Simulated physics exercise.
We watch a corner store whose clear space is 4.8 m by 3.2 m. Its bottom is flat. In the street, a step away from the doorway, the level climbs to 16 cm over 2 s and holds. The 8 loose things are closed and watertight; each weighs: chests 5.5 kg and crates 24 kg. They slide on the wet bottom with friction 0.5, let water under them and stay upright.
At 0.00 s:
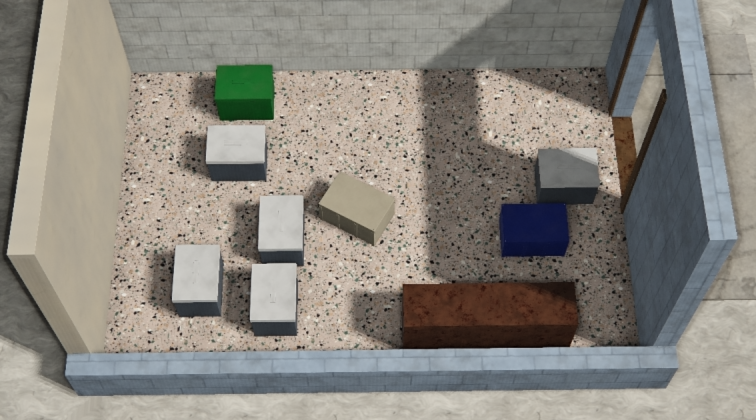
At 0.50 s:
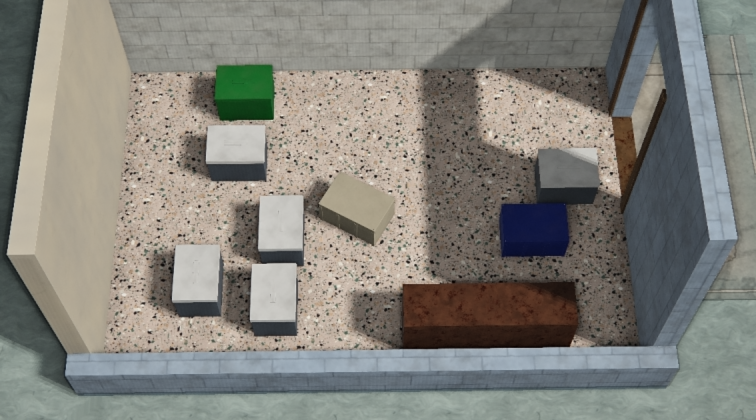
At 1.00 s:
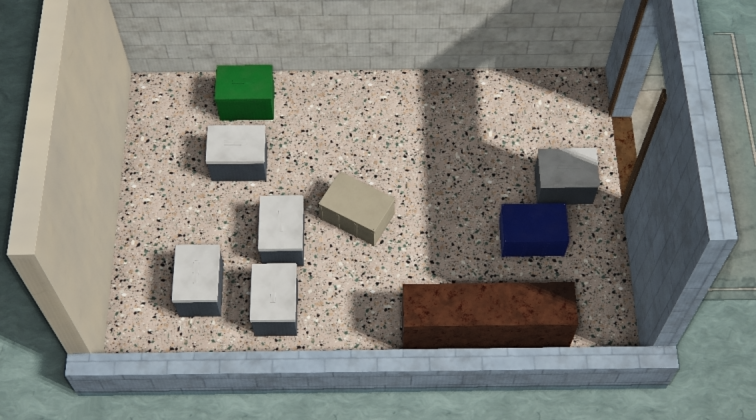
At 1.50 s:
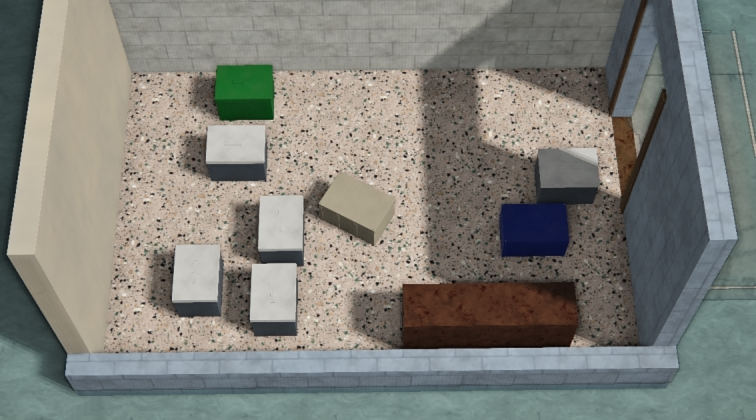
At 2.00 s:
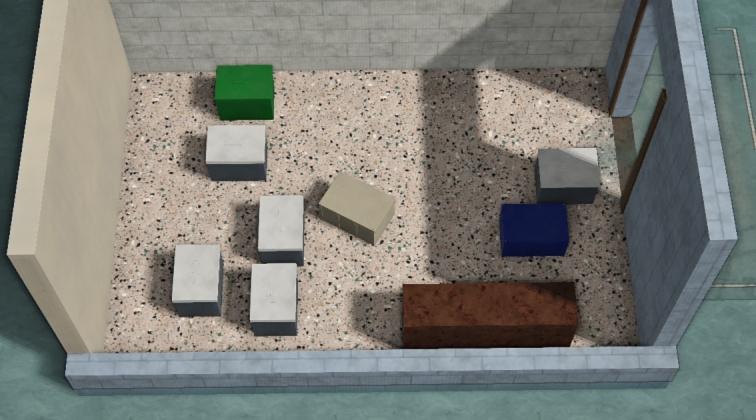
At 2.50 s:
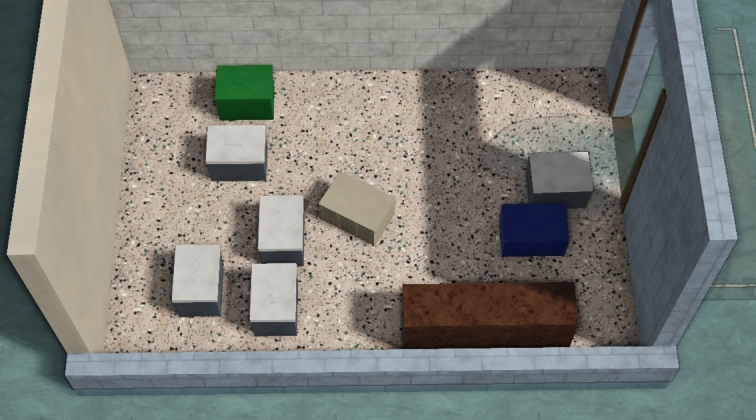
A small walled room with a speckled floor holds scattered blocks, among them a green one, a blue one and a long brown one. Water spreads over the pavement outside, then creeps in through the doorway at right. The gray block nearest the opening shifts slightly; the others stay put.
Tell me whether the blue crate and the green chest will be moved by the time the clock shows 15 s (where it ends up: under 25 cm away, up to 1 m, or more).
Blue crate holds its place; green chest ends far away.
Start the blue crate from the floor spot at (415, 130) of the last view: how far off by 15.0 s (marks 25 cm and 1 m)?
It holds its place.
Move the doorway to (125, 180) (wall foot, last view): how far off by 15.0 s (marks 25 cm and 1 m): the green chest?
Then the green chest gets carried off.
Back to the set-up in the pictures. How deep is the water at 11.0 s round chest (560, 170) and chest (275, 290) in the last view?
About 7 and 6 cm.
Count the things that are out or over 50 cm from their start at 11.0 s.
I count 5.
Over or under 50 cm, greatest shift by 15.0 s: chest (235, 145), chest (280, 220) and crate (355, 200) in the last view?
In turn: Past it, more, under.
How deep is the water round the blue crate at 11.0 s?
Roughly 4 cm.
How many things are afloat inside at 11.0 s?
I count 6.
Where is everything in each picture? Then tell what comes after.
In the first picture, the blue crate at (535, 223), on the bottom; the green chest at (244, 82) rests on the ground; 0.0 m2 under water; 0 of 8 have shifted.
In the second picture, the blue crate at (535, 223) rests on the ground; the green chest at (244, 82) rests on the ground; water covers 0.0 m2; 0 of 8 have shifted.
In the third picture, the blue crate at (535, 223) rests on the ground; the green chest at (244, 82), on the bottom; water covers 0.0 m2; 0 of 8 have shifted.
In the fourth picture, the blue crate at (535, 223) rests on the ground; the green chest at (244, 82), on the bottom; water covers 0.0 m2; 0 of 8 have shifted.
In the fifth picture, the blue crate at (535, 223), on the bottom; the green chest at (244, 82), on the bottom; water covers 0.3 m2; 0 of 8 have shifted.
In the sixth picture, the blue crate at (535, 223), on the bottom; the green chest at (244, 82), on the bottom; water covers 1.0 m2; 1 of 8 have shifted.
After 3.5 s the blue crate is near (535, 223), 0.0 m from its start, aground; the green chest is near (244, 82), 0.0 m from its start, aground; 1 afloat.
After 6.8 s the blue crate is near (535, 223), 0.0 m from its start, aground; the green chest is near (148, 94), 0.9 m from its start, afloat; 2 afloat.
After 11.0 s the blue crate is near (535, 223), 0.0 m from its start, aground; the green chest is near (142, 303), 2.5 m from its start, afloat; 6 afloat.
After 15.0 s the blue crate is near (535, 223), 0.0 m from its start, aground; the green chest is near (277, 299), 2.4 m from its start, afloat; 6 afloat.
